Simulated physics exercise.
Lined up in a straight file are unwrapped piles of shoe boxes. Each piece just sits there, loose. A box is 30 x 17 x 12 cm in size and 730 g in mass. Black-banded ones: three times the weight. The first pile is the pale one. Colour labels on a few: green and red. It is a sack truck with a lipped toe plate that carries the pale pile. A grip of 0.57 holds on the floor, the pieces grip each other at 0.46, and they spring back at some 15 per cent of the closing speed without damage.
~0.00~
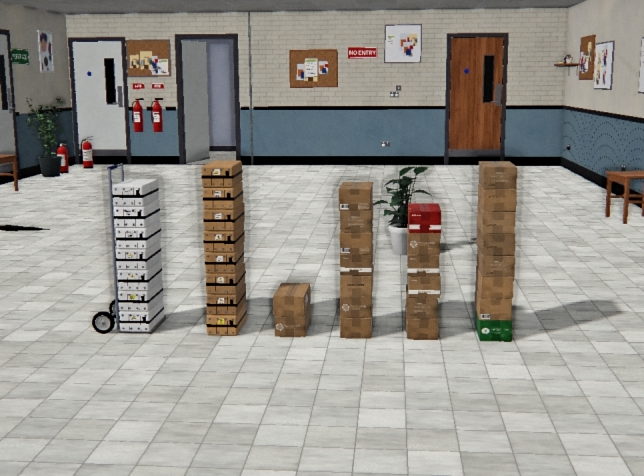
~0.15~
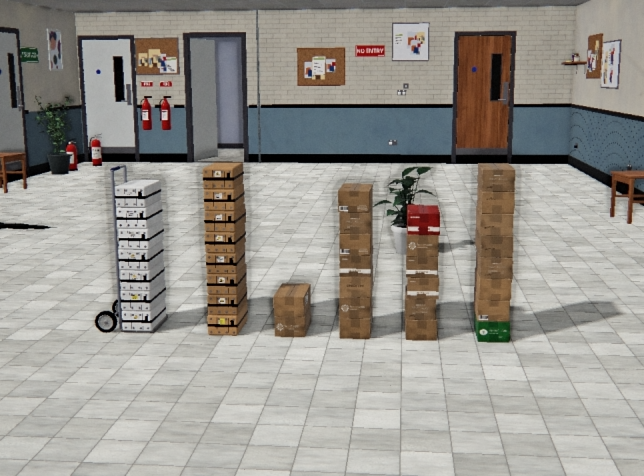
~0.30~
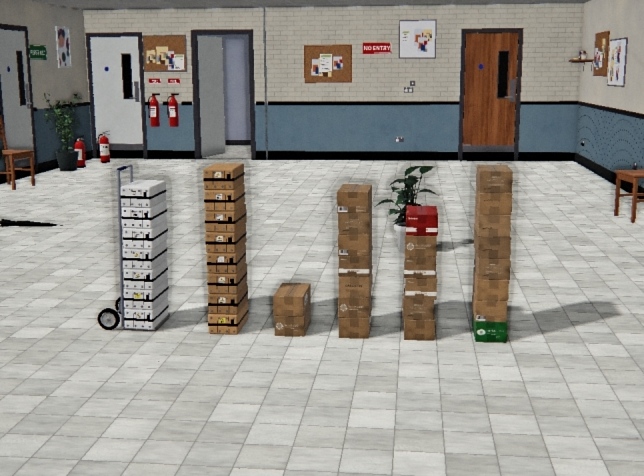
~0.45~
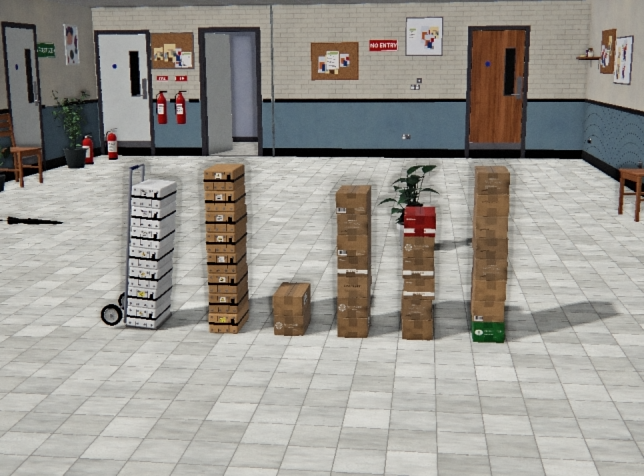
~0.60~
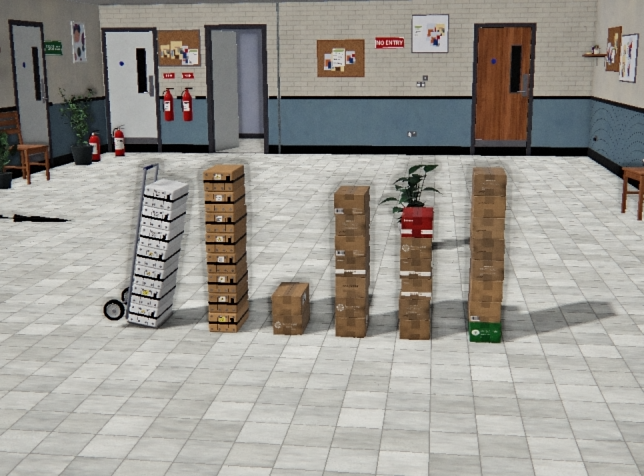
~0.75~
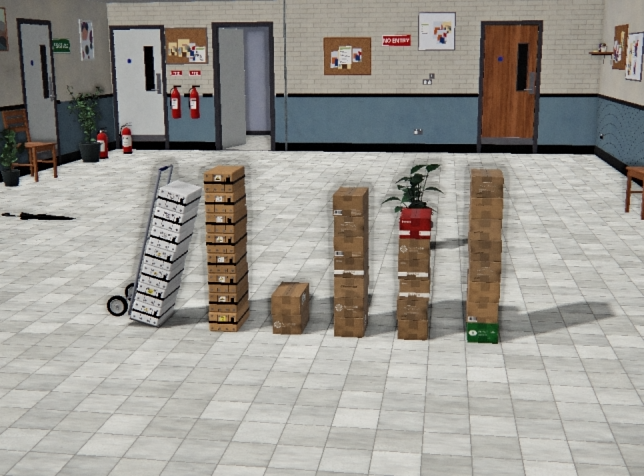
A tall stack of white boxes on a sack truck stood upright beside the brown box piles, then slowly leaned over to the right along with the truck's frame, while the other piles stayed put.
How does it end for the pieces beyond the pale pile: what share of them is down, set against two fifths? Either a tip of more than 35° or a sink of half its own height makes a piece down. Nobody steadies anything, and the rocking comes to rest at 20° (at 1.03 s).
The share down ends over two fifths.
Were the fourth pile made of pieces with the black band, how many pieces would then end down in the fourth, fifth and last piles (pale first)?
Fourth 7, fifth 6, last 8.
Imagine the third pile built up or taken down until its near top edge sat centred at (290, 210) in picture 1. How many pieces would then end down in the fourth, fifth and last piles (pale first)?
The tally would be fourth 6, then fifth 5, then last 8.
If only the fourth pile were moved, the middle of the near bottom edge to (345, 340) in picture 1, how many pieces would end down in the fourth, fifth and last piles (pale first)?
Fourth 7, fifth 6, last 8 down.
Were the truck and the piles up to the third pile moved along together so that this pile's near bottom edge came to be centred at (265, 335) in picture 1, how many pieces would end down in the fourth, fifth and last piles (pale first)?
Fourth 5, fifth 6, last 8.
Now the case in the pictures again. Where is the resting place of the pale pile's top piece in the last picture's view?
Resting point in the last picture: Around (286, 278).
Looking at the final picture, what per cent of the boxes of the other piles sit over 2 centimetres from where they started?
That makes 100 percent.
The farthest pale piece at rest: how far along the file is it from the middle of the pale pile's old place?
Some 85 centimetres along the file.
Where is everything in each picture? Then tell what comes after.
In the first picture (places mark the middle of the side facing us; the camera moves round a little), truck frame (111, 202) 0° forward; red box (425, 223); green box (496, 331); the rest undisturbed.
Truck frame (114, 203) 0° forward; red box (424, 224), in the second picture.
Truck frame (119, 202) 2° forward; red box (422, 225), in the third picture.
Truck frame (130, 201) 5° forward, top of the pale pile leaning 5°; red box (420, 226); the rest undisturbed, in the fourth picture.
Truck frame (142, 200) 10° forward, top of the pale pile leaning 10°; red box (417, 227); the rest undisturbed, in the fifth picture.
Truck frame (154, 200) 15° forward, top of the pale pile leaning 16°; red box (415, 229); green box (483, 334); the rest undisturbed, in the sixth picture.
After 1.56 s, 7 of the pale pile down; none of the 31 other boxes down, 8 disturbed.
After 2.04 s, 7 of the pale pile down; 8 of the 31 other boxes down; red box leaning 13°.
After 2.68 s, 7 of the pale pile down; 28 of the 31 other boxes down; green box leaning 37°; red box leaning 6°, 30 cm lower.
At rest (5.0 s), 7 of the pale pile down; 28 of the 31 other boxes down; green box leaning 41°; red box 47 cm lower. That is 90 per cent. As the last picture would show them, middles, green box near (494, 319).
